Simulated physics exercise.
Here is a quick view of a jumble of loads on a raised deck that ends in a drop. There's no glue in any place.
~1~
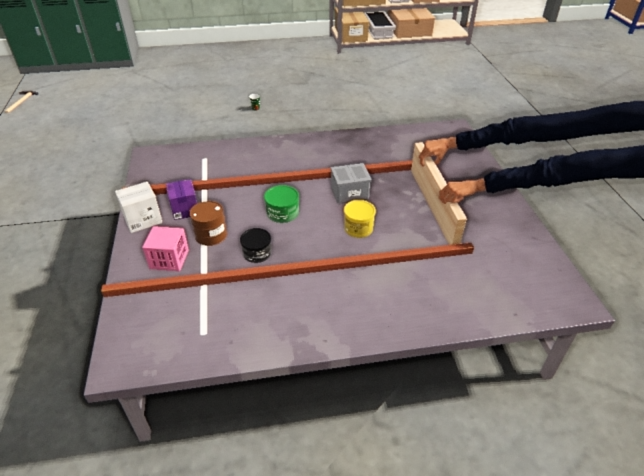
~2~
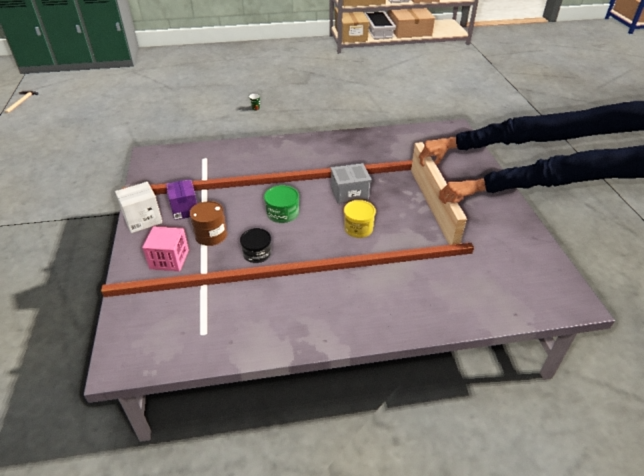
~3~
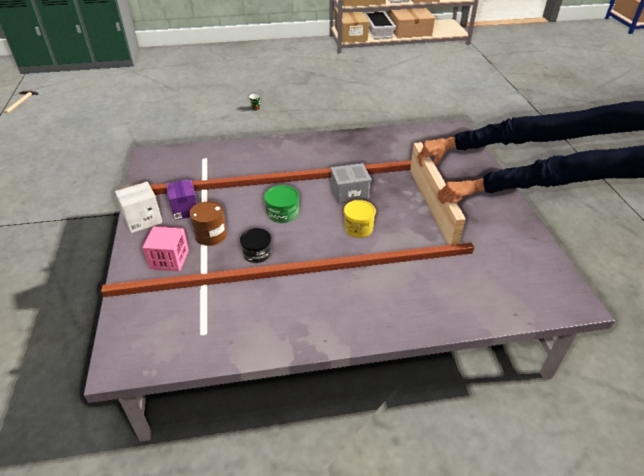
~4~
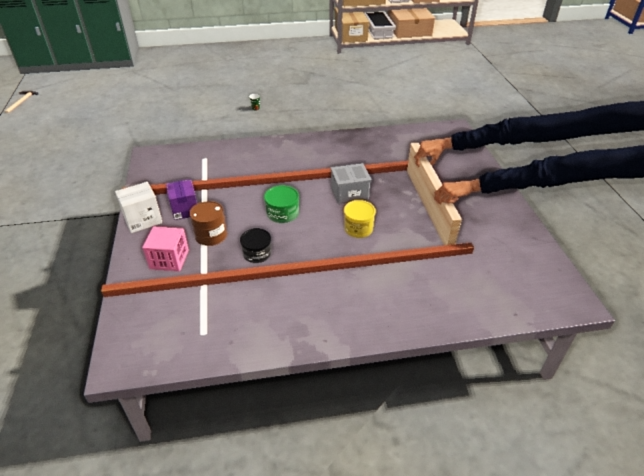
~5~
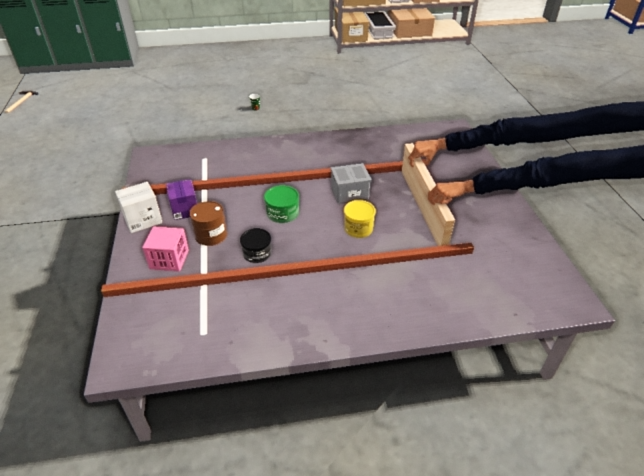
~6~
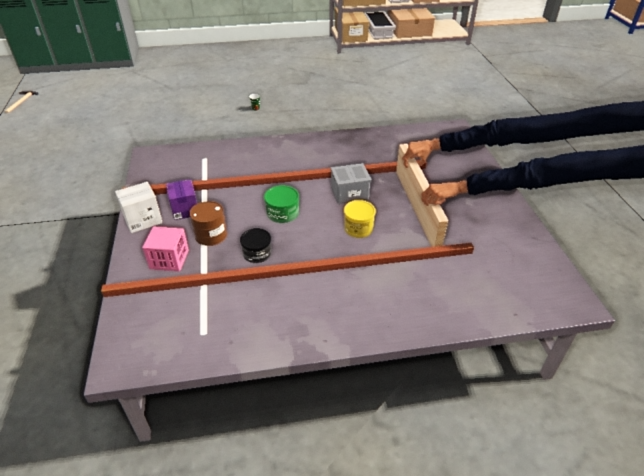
We see a table with colored boxes and round containers between two reddish rails, near a white line. Two hands at the right hold a wooden plank, then slide it slightly left while the other objects stay still.
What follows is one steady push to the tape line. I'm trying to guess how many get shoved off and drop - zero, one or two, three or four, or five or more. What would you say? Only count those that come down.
The ones that plunge will number none.
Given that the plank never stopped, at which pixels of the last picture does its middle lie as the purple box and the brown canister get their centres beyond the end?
About (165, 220), and about (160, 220) for the other.
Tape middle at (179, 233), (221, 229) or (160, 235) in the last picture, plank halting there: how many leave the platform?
It would be 1, 0 and 2.
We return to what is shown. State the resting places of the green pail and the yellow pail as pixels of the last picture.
(186, 219) and (187, 240).
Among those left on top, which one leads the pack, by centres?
That would be the white parcel.
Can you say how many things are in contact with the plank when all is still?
My count gives 4.
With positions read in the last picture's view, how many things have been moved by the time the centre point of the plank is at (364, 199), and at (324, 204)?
Answer - first 2, then 3.
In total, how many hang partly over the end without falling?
1 is the number.
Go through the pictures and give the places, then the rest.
In the first frame, white parcel (139, 207); pink crate (166, 249); purple box (183, 200); plank (436, 192); tape (204, 231).
In the second frame, pink crate (166, 249); green pail (282, 204).
In the third frame, purple box (183, 200); grey tote (350, 184).
In the fourth frame, white parcel (139, 207); brown canister (209, 224).
In the fifth frame, pink crate (166, 249); plank (425, 193).
In the sixth frame, white parcel (139, 207); pink crate (166, 249); purple box (183, 200); plank (419, 194); tape (204, 231).
Soon after, none off yet; white parcel at rest near (139, 207); pink crate at rest near (166, 249); purple box at rest near (183, 200).
In the end, the number that fall off is zero.
